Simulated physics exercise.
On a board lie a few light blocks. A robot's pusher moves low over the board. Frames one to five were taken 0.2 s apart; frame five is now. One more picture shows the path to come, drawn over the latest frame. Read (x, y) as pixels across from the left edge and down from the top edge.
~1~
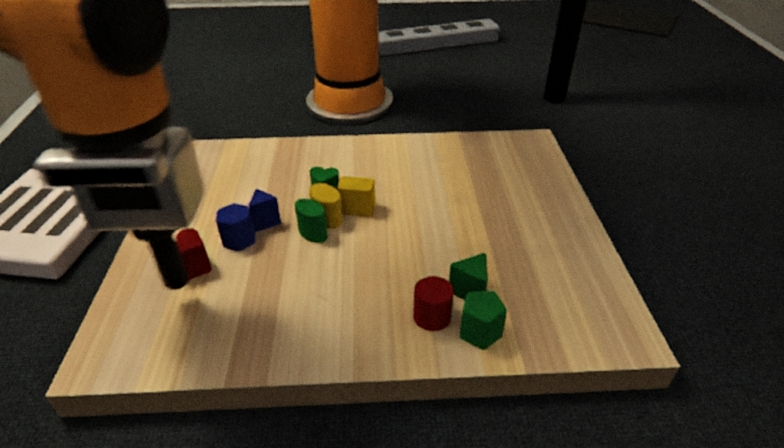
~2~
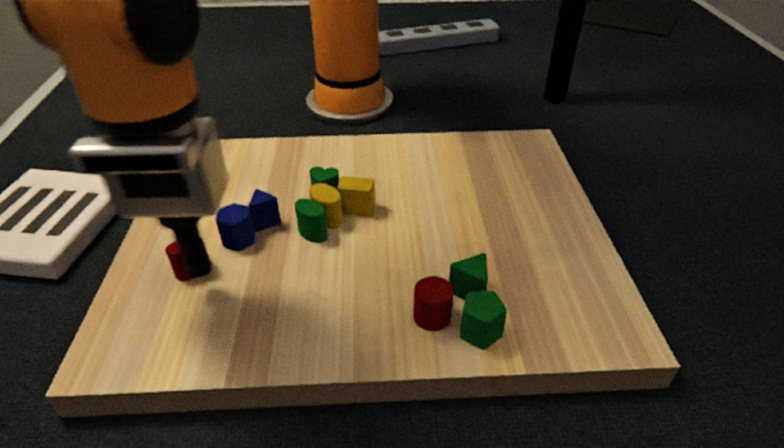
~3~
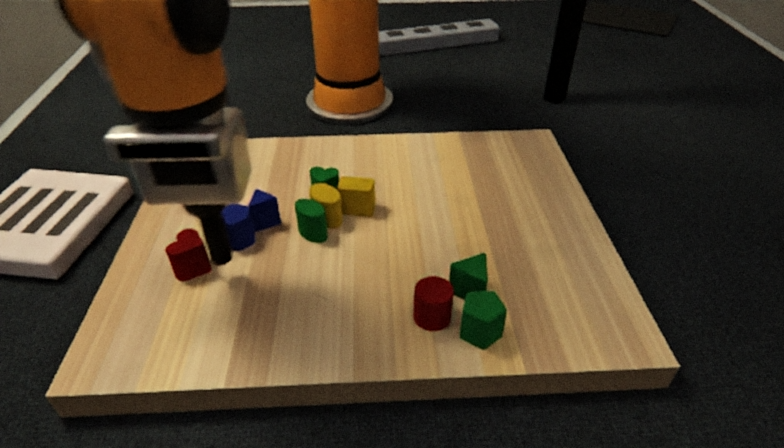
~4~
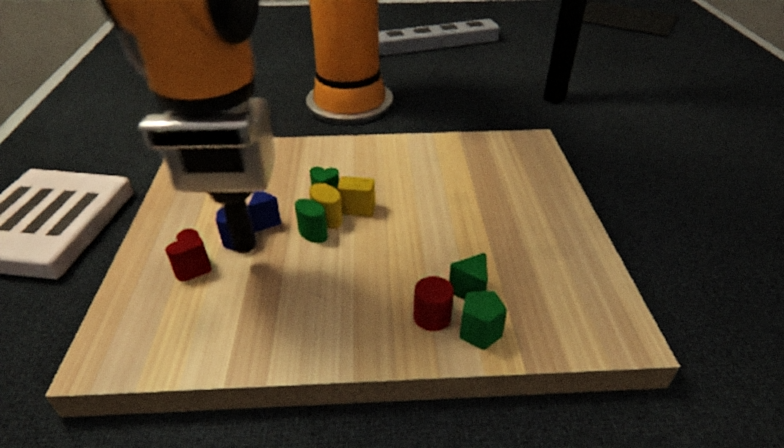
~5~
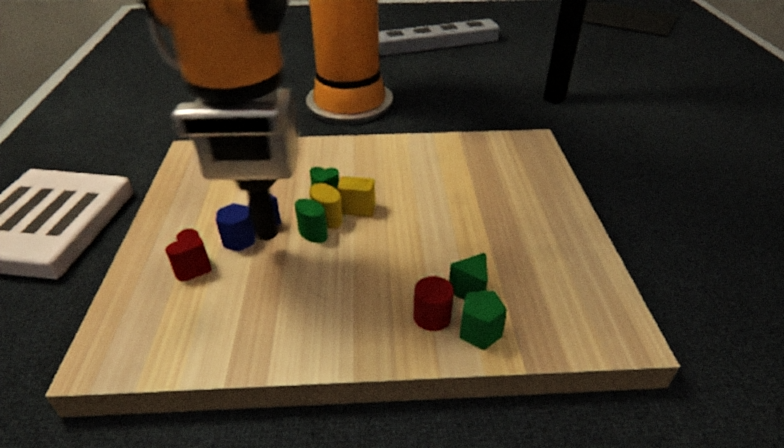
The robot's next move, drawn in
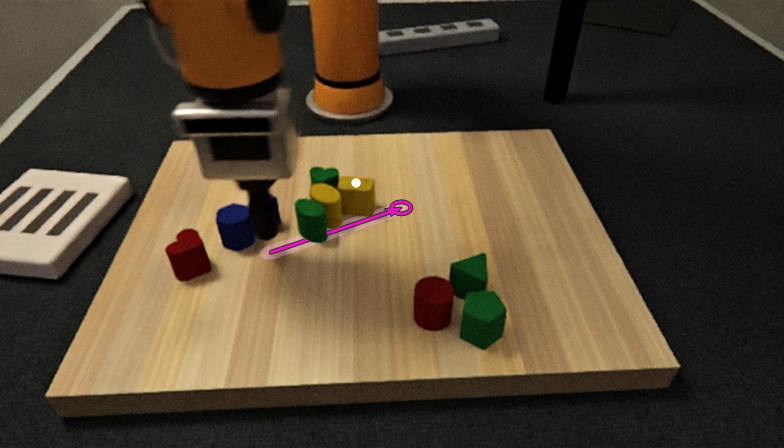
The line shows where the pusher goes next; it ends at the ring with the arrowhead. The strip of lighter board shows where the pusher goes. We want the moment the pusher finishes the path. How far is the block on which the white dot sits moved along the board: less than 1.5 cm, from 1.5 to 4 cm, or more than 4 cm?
Long, over 4 cm.
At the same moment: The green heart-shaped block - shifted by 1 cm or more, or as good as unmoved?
At the moment the path ends, the green heart-shaped block no longer stands where it did.
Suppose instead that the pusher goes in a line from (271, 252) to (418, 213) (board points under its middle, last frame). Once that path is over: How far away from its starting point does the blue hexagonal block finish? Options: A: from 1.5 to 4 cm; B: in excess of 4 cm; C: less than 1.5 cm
Answer: C.
The line goes in a line from (271, 252) to (401, 208); the dot is on the yellow rectangular block.
The first path, step by step. One third of the way, pusher (316, 219); green oval block (329, 199); green heart-shaped block (323, 171); yellow oval block (334, 184), turned 40° anticlockwise; yellow rectangular block (361, 177), turned 35° clockwise.
Two thirds of the way, pusher (360, 205); green oval block (363, 183), turned 60° anticlockwise; green heart-shaped block (323, 167); yellow oval block (342, 175), turned 90° anticlockwise; yellow rectangular block (373, 165), turned 65° clockwise.
At the end, pusher (401, 191); blue hexagonal block unmoved; green oval block (368, 179), turned 70° anticlockwise; green heart-shaped block (323, 167); yellow oval block (342, 175), turned 90° anticlockwise; yellow rectangular block (375, 161), turned 60° clockwise.
